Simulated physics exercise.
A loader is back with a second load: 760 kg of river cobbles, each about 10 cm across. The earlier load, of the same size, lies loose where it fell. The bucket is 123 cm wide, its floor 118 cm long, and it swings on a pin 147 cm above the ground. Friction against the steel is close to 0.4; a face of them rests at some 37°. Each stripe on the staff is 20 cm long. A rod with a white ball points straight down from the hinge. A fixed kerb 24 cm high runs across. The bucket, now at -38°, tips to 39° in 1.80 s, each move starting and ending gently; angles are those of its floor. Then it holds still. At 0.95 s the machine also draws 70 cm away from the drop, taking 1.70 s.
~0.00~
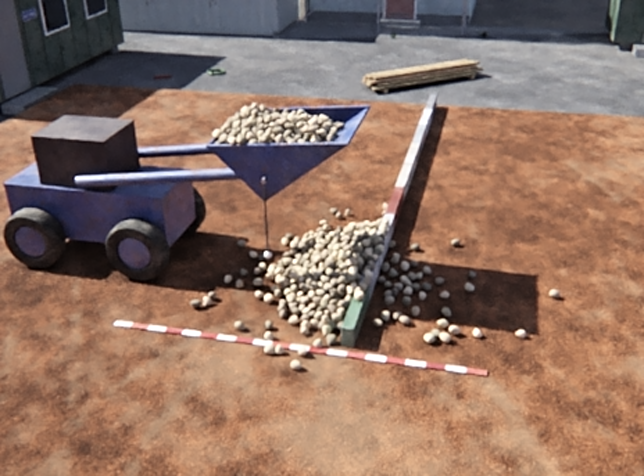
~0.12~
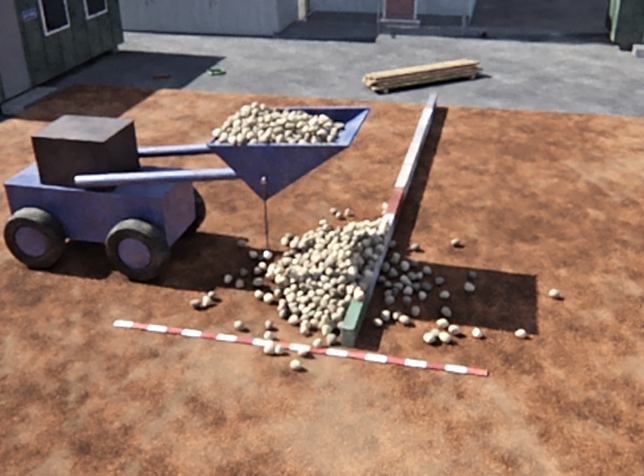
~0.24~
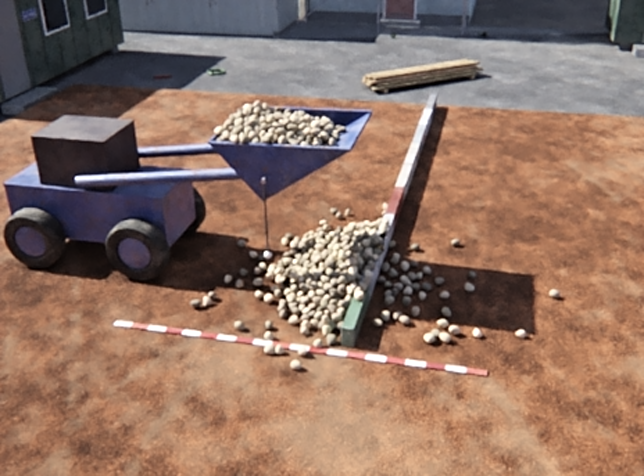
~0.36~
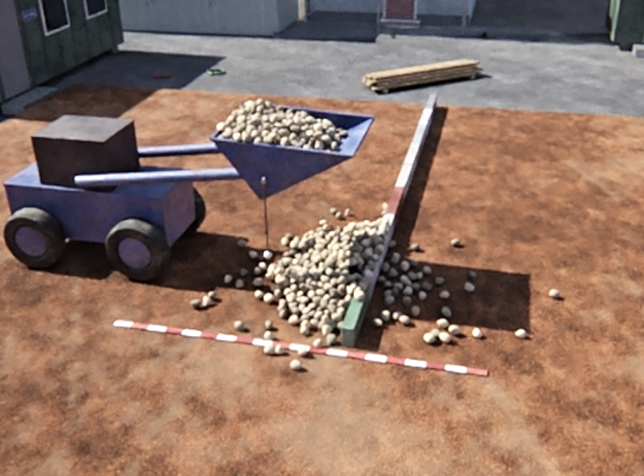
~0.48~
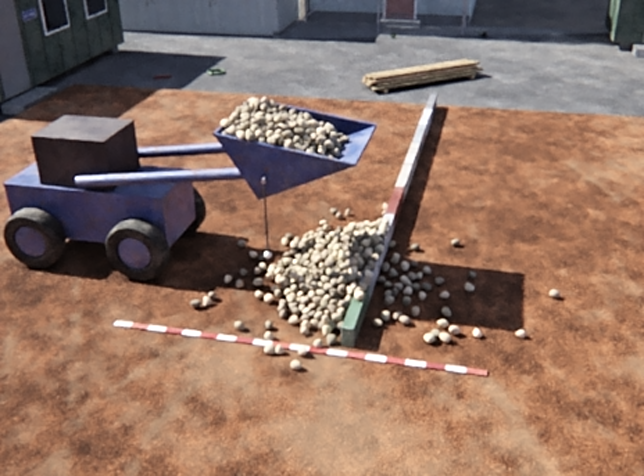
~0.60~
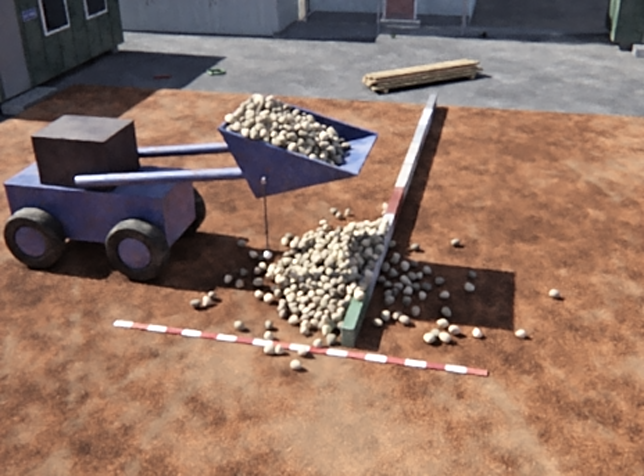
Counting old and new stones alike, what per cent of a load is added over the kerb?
Close to 23 parts in a hundred.
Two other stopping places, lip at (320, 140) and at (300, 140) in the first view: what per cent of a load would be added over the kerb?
About 5 and 0 per cent.
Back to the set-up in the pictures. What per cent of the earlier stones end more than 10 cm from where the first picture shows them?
Roughly 20 per cent of them.
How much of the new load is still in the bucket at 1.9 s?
About 25 per cent.
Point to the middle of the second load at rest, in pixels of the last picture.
Near (332, 260).
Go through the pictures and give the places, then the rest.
In the first frame, the bucket is at -38°, its lip at (348, 144); the top of the load is at (270, 115). The earlier load is highest near (358, 247), 37 cm above ground level, 92 % on this side of the kerb, 8 % over the kerb.
The second frame shows lip at (349, 145), floor tilted -37°, highest stones at (265, 115); the stones move at 0.1 m/s on average.
The third frame shows lip at (350, 150), floor tilted -34°, highest stones at (257, 112); the stones move at 0.2 m/s on average.
In the fourth frame, the bucket is at -30°, its lip at (353, 156); the top of the load is at (255, 108); the stones move at 0.2 m/s on average.
The fifth frame shows lip at (356, 165), floor tilted -24°, highest stones at (256, 106); the stones move at 0.3 m/s on average.
In the sixth frame, the bucket is at -18°, its lip at (357, 175); the top of the load is at (257, 104); the stones move at 0.4 m/s on average.
After 1.4 s the floor is at 27°; in per cent of one load, 95 in the bucket, 97 on this side of the kerb, 8 over the kerb; the foremost stones are at (480, 312).
After 1.9 s the floor is at 39°; in per cent of one load, 26 in the bucket, 153 on this side of the kerb, 21 over the kerb; the foremost stones are at (480, 312).
After 3.1 s the floor is at 39°; in per cent of one load, 0 in the bucket, 169 on this side of the kerb, 31 over the kerb; the foremost stones are at (500, 298).
After 6.0 s the floor is at 39°; in per cent of one load, 0 in the bucket, 169 on this side of the kerb, 31 over the kerb; the foremost stones are at (500, 298). Net gain over the kerb, 23.
